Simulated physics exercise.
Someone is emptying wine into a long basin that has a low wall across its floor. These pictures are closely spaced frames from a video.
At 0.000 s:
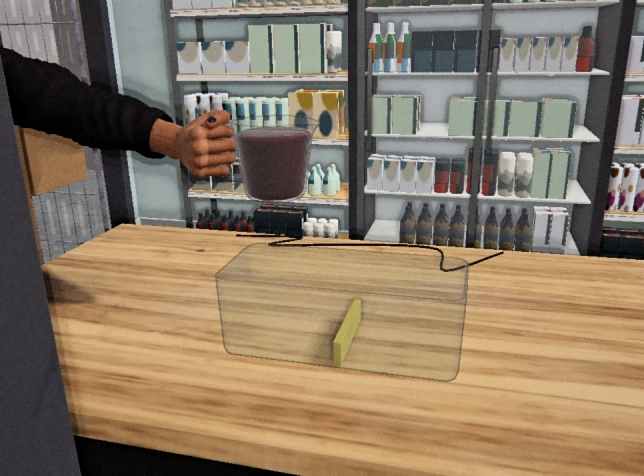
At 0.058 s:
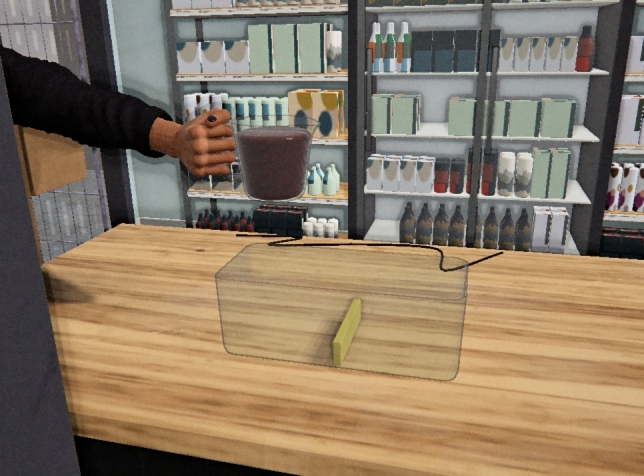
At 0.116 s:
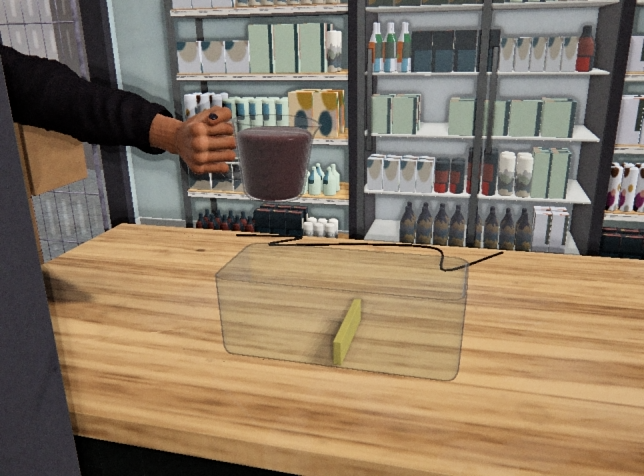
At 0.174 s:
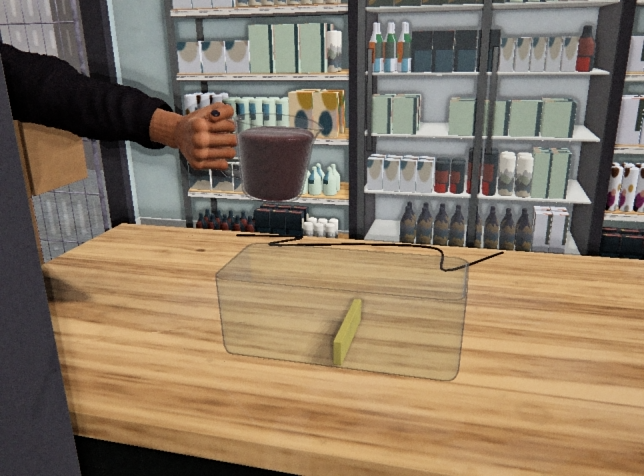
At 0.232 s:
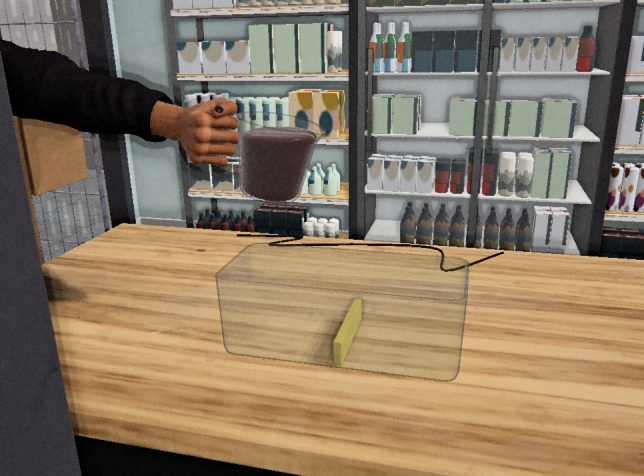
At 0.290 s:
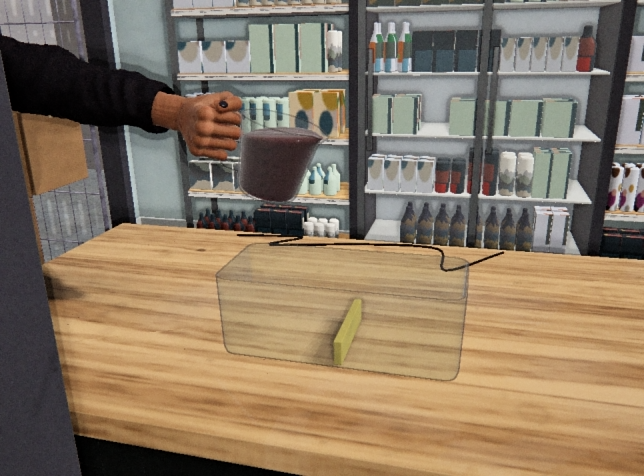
A hand slowly tilts a cup of dark liquid rightward above a clear basin.
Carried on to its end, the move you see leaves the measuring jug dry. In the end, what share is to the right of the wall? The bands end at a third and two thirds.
Top band.
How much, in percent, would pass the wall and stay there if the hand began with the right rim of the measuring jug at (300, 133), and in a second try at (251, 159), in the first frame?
70 % and 5 %.
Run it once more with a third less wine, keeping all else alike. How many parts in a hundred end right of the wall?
I'd put it at some 90 %.
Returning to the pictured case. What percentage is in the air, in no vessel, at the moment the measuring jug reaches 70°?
Estimated at 25 per cent or so.
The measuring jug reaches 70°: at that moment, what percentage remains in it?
Near 65 in a hundred still remains.
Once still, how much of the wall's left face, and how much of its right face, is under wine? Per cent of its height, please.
On the left roughly 0, on the right roughly 70.
A moment on, the measuring jug is tipped part way and 67 per cent is still to pour, 0 is left of the wall and 10 right of it.
Next, the measuring jug is tipped on its side and 15 per cent is still to pour, 2 is left of the wall and 65 right of it.
Then the measuring jug is tipped right over and 0 per cent is still to pour, 6 is left of the wall and 92 right of it.
Later the measuring jug is tipped right over and 0 per cent is still to pour, 7 is left of the wall and 91 right of it.
In the end 7 per cent lies left of the wall, 91 right of it and 1 outside.
